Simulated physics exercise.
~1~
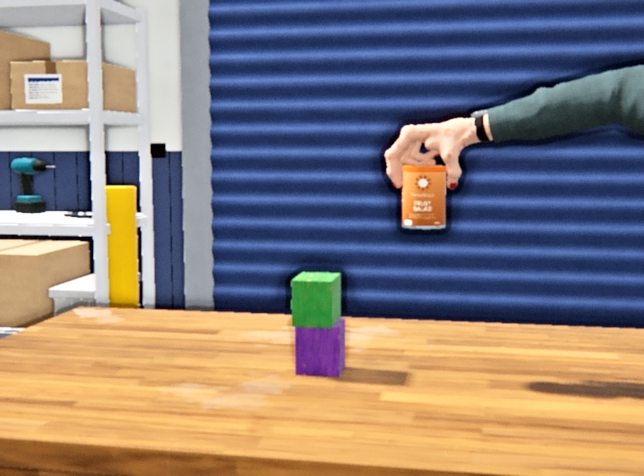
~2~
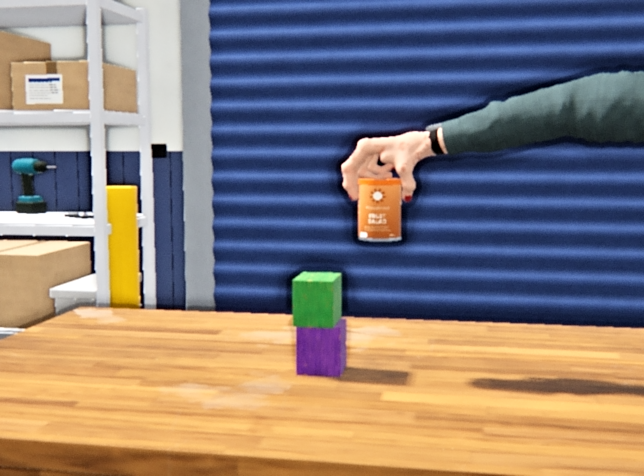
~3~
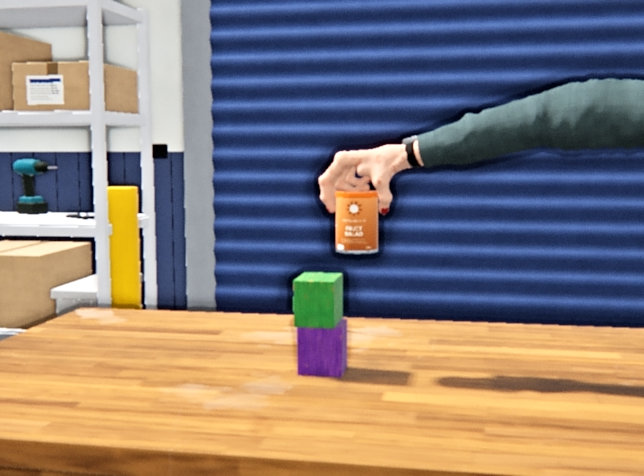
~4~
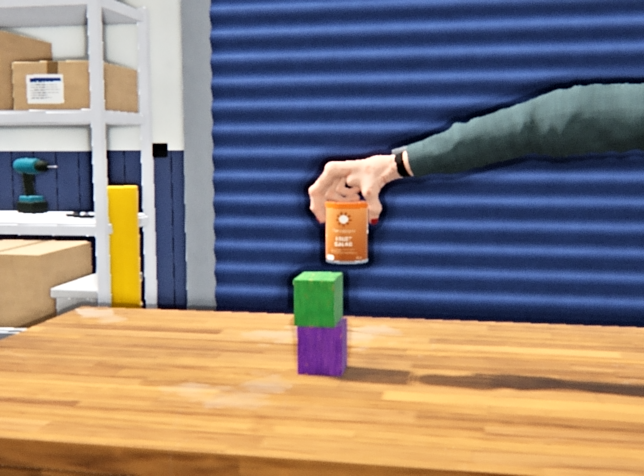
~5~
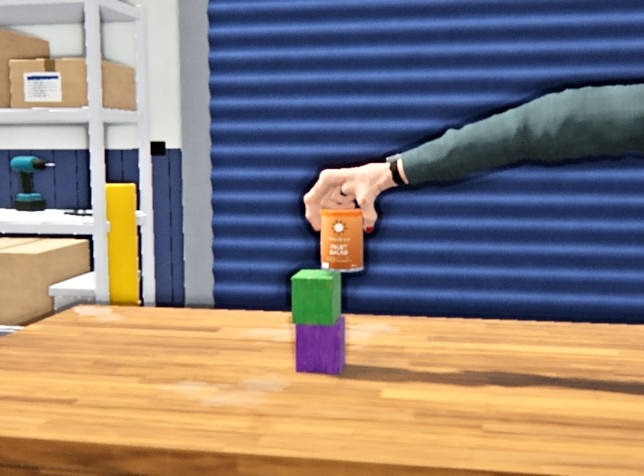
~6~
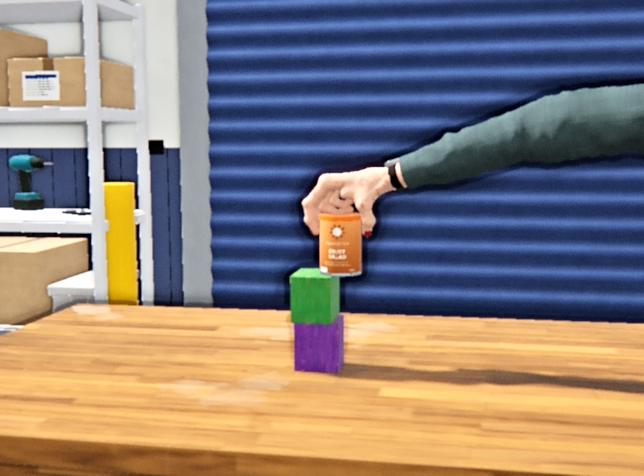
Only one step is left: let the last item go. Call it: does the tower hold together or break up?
It breaks up.
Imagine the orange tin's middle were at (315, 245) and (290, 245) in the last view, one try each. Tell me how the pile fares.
Lab note - try 1: No collapse; try 2: Collapse.
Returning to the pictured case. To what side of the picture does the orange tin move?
As we see it, to our right.
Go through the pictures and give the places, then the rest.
In the first picture, coming down; orange tin (424, 197); purple block (321, 347).
In the second picture, coming down; orange tin (380, 209); purple block (322, 347).
In the third picture, coming down; orange tin (357, 221); purple block (323, 347).
In the fourth picture, coming down; orange tin (347, 232); purple block (323, 346).
In the fifth picture, coming down; orange tin (342, 239); purple block (321, 344).
In the sixth picture, set down, still held; orange tin (341, 244); purple block (320, 343).
Then, 0.30 s after the last picture, orange tin tipped 37° from how it was near (358, 254).
Then, 0.40 s after the last picture, orange tin now fallen.
Then, 0.50 s after the last picture, things are still on the move.
Then, 1.60 s after the last picture, nothing new.
At rest, fallen, orange tin; the other 2 in place. Seen from the same camera at the end, orange tin near (393, 352). The pile comes apart.
